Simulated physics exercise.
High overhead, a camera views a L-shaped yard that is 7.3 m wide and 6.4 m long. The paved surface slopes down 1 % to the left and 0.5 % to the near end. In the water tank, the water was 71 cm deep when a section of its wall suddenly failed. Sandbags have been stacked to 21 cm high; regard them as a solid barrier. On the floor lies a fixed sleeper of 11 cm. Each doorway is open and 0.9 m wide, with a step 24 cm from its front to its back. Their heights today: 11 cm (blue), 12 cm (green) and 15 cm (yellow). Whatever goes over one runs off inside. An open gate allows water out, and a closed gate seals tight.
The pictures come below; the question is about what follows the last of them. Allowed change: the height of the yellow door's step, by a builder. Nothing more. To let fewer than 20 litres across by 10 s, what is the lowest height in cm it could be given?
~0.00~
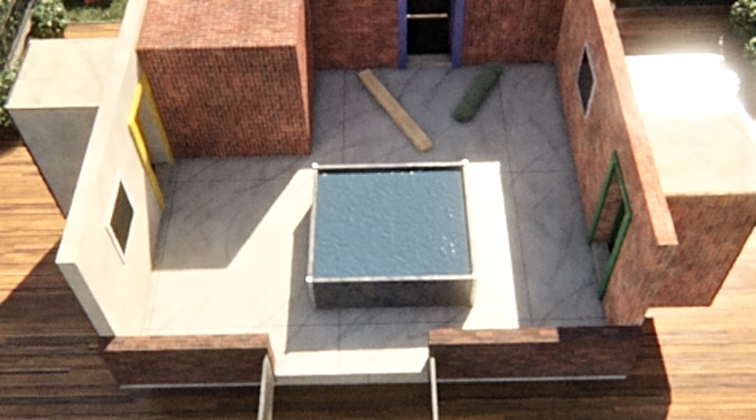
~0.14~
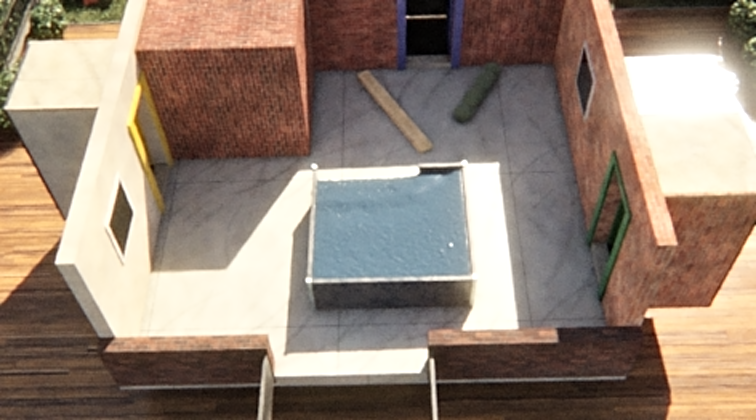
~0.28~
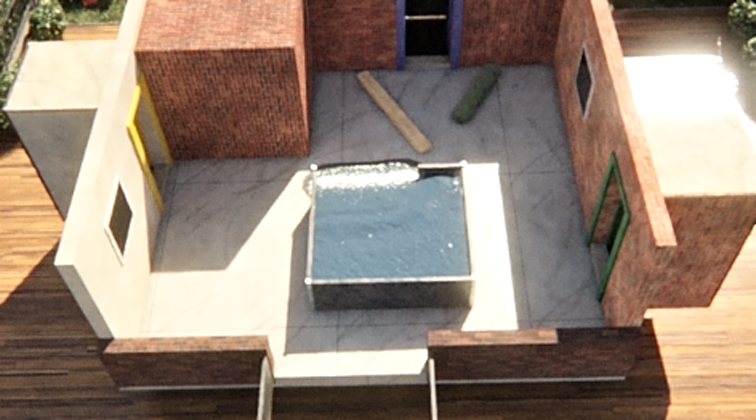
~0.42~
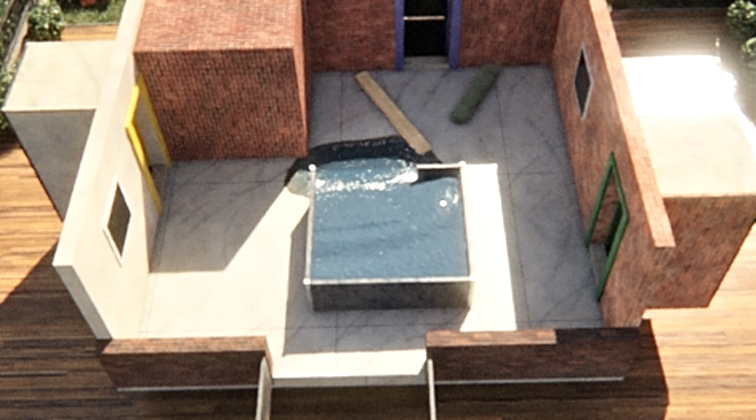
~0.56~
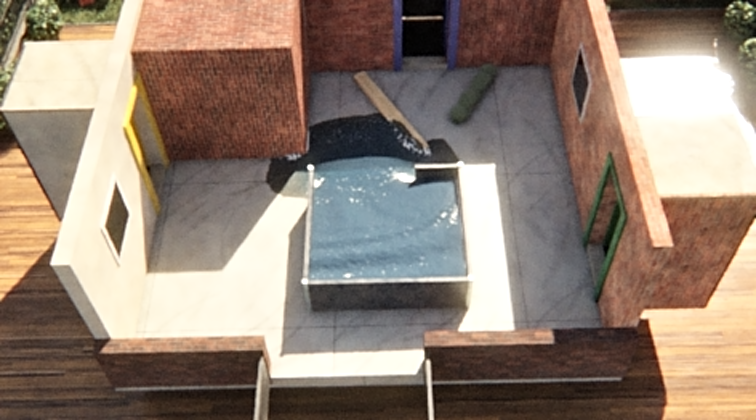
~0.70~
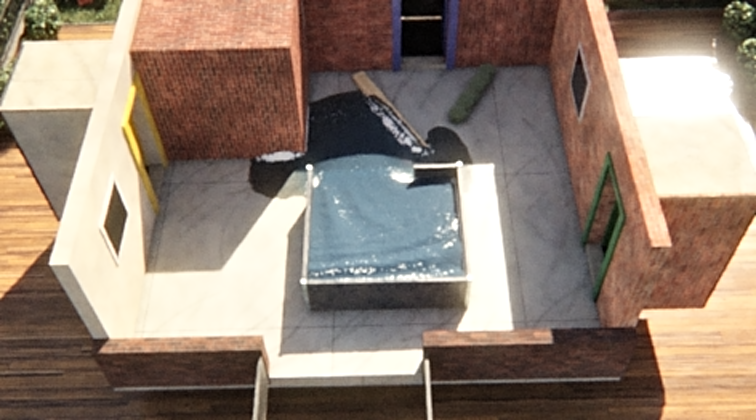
The lowest such height is close to 15.5 cm.
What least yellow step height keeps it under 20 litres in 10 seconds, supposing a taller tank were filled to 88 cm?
About 19 cm.
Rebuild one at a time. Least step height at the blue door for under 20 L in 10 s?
For blue, a step near 23 cm.
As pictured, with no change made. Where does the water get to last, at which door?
The green door.
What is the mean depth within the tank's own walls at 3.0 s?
Roughly 27 cm on average.
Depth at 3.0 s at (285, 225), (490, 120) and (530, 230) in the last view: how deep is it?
The three readings, in order, are 0, 2 and 0 cm.
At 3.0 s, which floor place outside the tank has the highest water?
Look close to (481, 70).
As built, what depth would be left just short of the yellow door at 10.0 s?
Depth: Near 9.5 cm.
After 1.4 s water covers 25 % of the floor, deepest (68 cm) near (318, 75); it has not reached the yellow door.
After 3.0 s water covers 45 % of the floor, deepest (51 cm) near (481, 70); 19 cm at the yellow door, 11 litres in over its 15 cm step.
After 10.0 s water covers 95 % of the floor, deepest (16 cm) near (128, 366); 10 cm at the yellow door, 23 litres in over its 15 cm step.
At the yellow door as built, the water arrived by 1.7 s and peaked near 22 cm at 2.4 s.
Run again over the same 10 s with other heights there, 50 litres in over 13 cm, 6 litres over 18 cm. The limit of 20 litres is kept from about 15.5 cm up.
